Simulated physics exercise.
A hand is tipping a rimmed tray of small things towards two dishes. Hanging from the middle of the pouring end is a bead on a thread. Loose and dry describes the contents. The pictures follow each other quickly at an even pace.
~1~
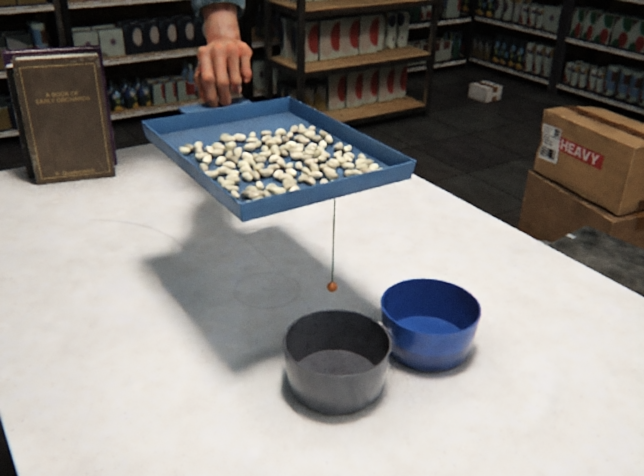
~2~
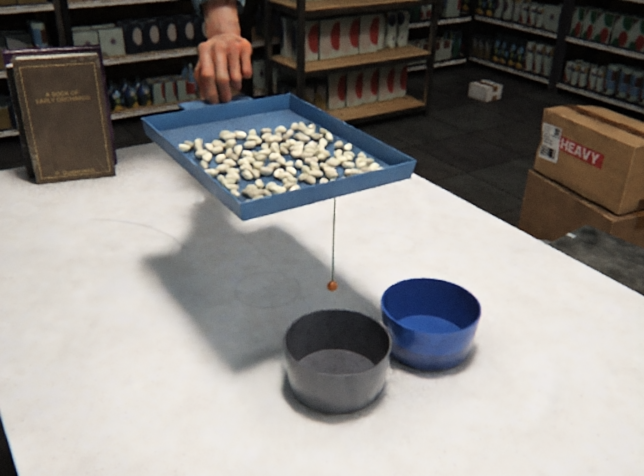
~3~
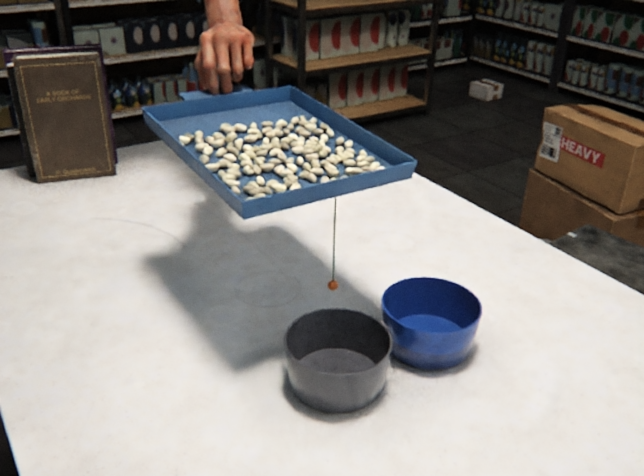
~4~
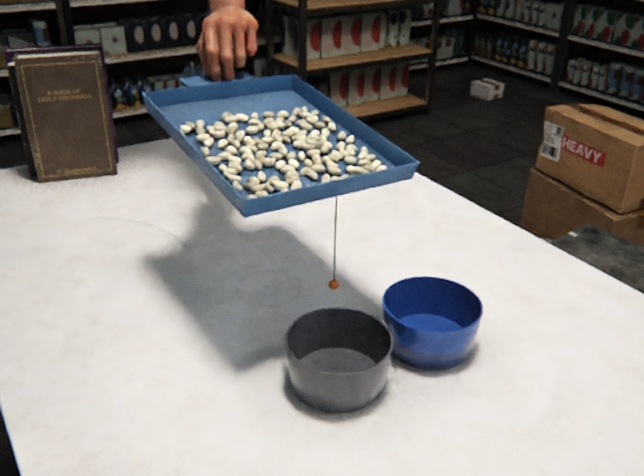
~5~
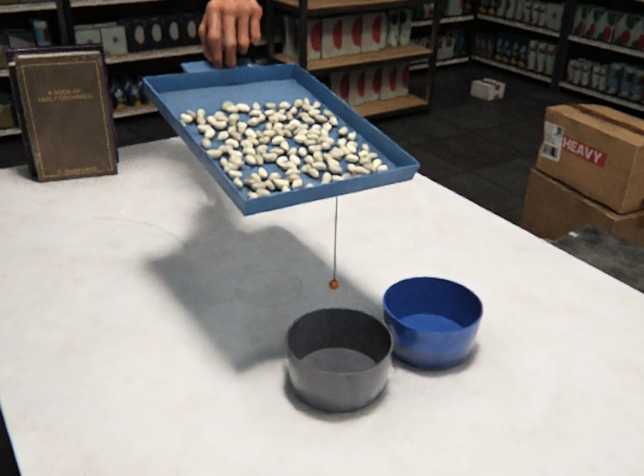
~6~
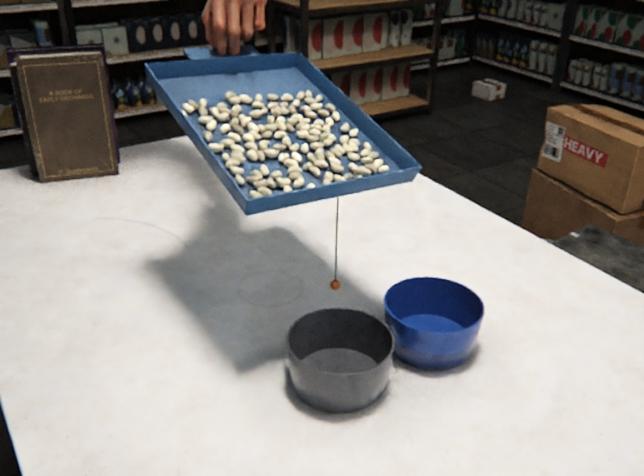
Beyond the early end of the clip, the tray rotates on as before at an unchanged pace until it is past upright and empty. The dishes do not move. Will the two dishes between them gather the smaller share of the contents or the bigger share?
Looks like the dishes end up with the bulk of it in the end.
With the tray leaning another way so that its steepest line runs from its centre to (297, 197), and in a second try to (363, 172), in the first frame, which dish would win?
The first try: Left. The second: The right one.
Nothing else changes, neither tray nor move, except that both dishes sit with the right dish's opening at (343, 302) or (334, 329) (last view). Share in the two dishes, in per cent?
It comes to near 10 per cent the first time and near 20 per cent the second time.
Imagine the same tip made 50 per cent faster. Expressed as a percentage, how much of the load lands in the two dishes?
I'd say 80 percent or thereabouts.
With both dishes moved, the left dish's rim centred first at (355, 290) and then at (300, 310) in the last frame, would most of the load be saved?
For the two tries in order: Not as much as half, not as much as half.
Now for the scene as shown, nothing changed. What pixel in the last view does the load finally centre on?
Around (408, 348).
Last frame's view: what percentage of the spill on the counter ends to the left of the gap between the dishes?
Left share: Close to 40 %.
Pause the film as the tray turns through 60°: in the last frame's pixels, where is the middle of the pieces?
I'd put it at about (339, 145).
Shortly afterwards, tray tipped steeply; the whole lot on the tray.
Next, tray tipped right over; all but a few on the tray; only a few in the right dish; only a few in the air.
Some moments later, tray tipped past a quarter turn; near a third in the left dish; near half in the right dish; a little outside both.
In the end, tray tipped past a quarter turn; near a third in the left dish; near half in the right dish; a little outside both.
